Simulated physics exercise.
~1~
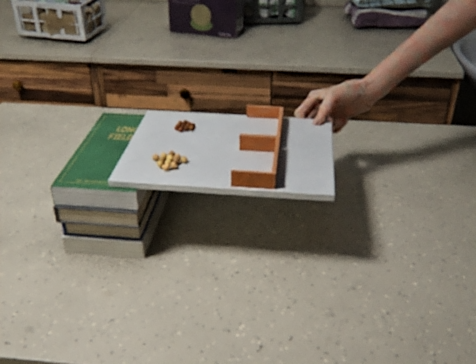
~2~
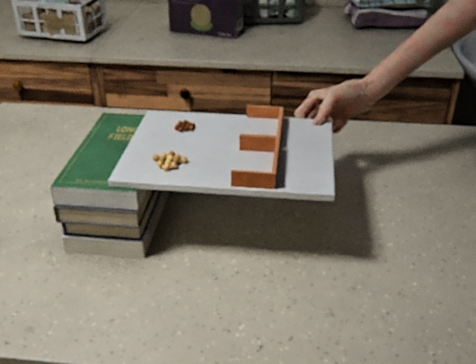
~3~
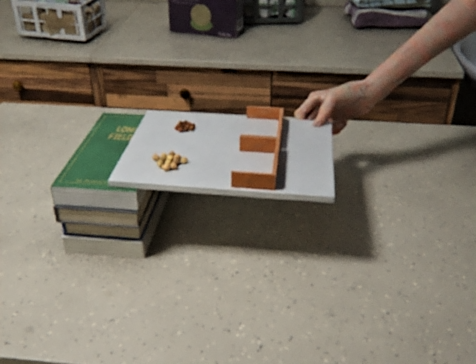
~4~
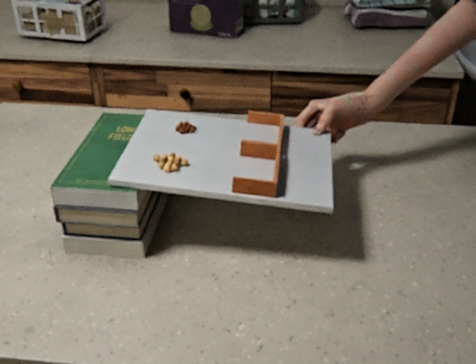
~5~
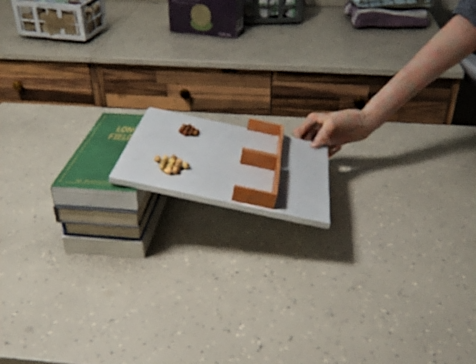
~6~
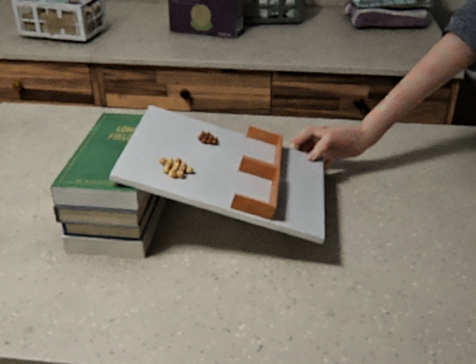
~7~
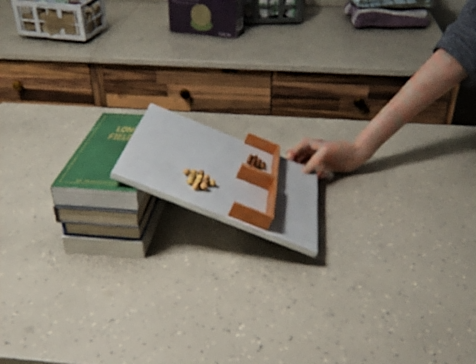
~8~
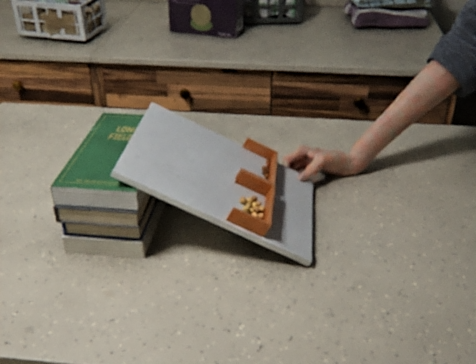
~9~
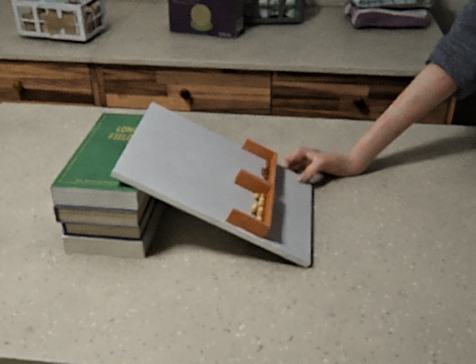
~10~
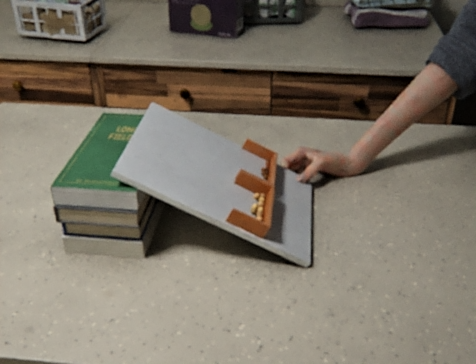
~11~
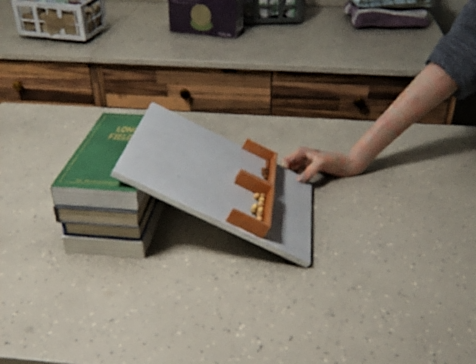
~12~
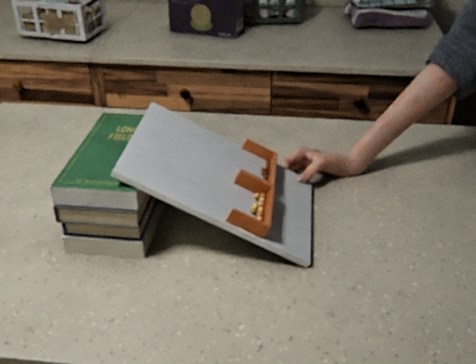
In this clip, a hand lowers the right end of a board resting on stacked books, tilting it into a ramp. Two small piles, one yellowish and one reddish-brown, slide down and end up held behind the orange barriers as the board stays sloped.
